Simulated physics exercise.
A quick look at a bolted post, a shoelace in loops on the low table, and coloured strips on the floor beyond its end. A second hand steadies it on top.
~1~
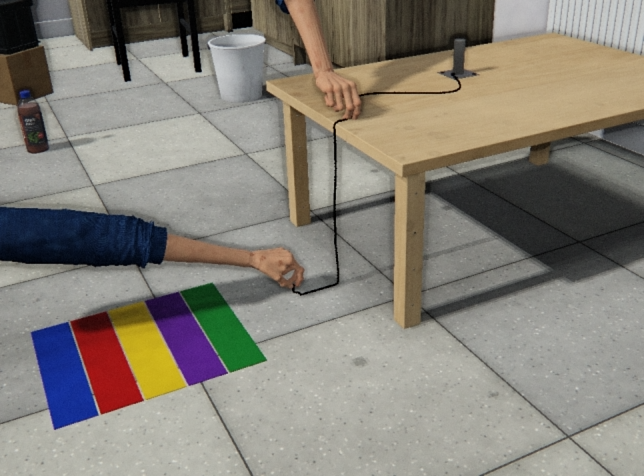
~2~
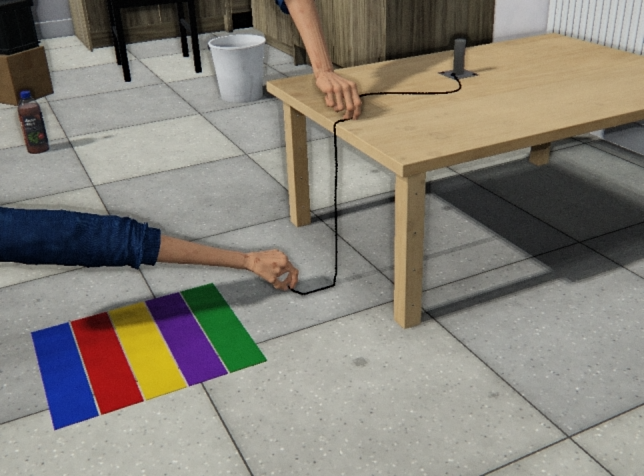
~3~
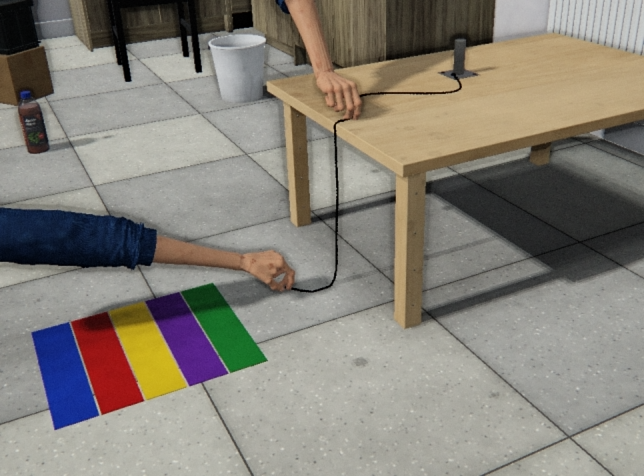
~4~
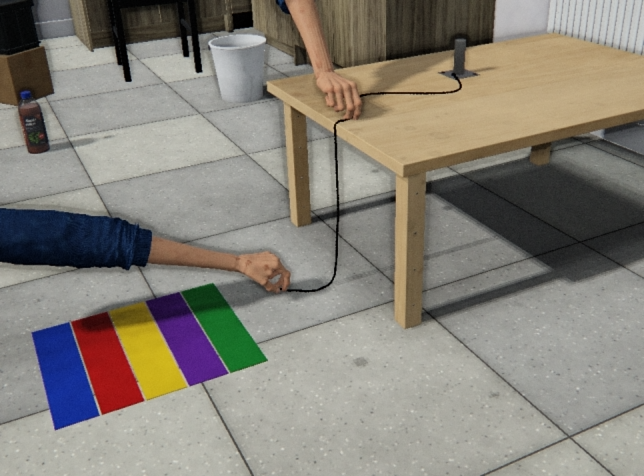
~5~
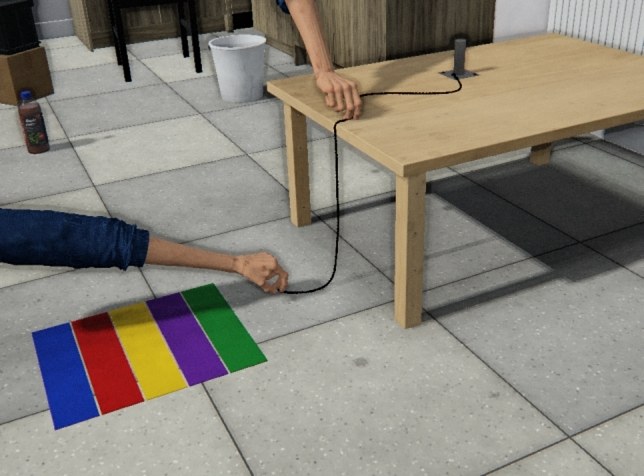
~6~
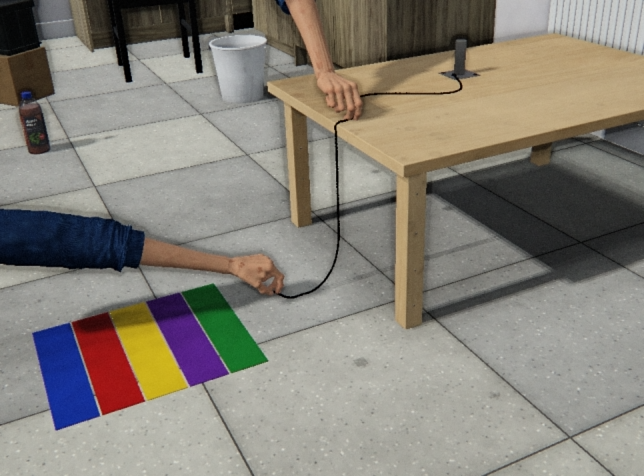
A hand near the floor, gripping the lower end of a dark cord draped over a wooden table's edge, shifts slightly left beside coloured strips, while another hand stays on the cord at the tabletop, barely moving.
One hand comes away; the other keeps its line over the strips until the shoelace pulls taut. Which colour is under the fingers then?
It halts on the red strip.
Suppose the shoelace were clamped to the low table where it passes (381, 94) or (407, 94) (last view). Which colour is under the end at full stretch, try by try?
In that order: Yellow; yellow.
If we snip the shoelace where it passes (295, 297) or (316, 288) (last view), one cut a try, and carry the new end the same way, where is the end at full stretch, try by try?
Try by try, around (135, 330) and (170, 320).
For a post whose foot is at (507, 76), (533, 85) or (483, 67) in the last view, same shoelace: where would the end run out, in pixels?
In that order: (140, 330), (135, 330) and (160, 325).
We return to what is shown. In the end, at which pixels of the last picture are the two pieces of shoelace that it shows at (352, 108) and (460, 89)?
The first at (315, 131), the second at (420, 86).
Early on, end near (173, 320); over purple.
Midway, end near (124, 335); over yellow.
At the end of the slack, end near (94, 343); over red. Over red.
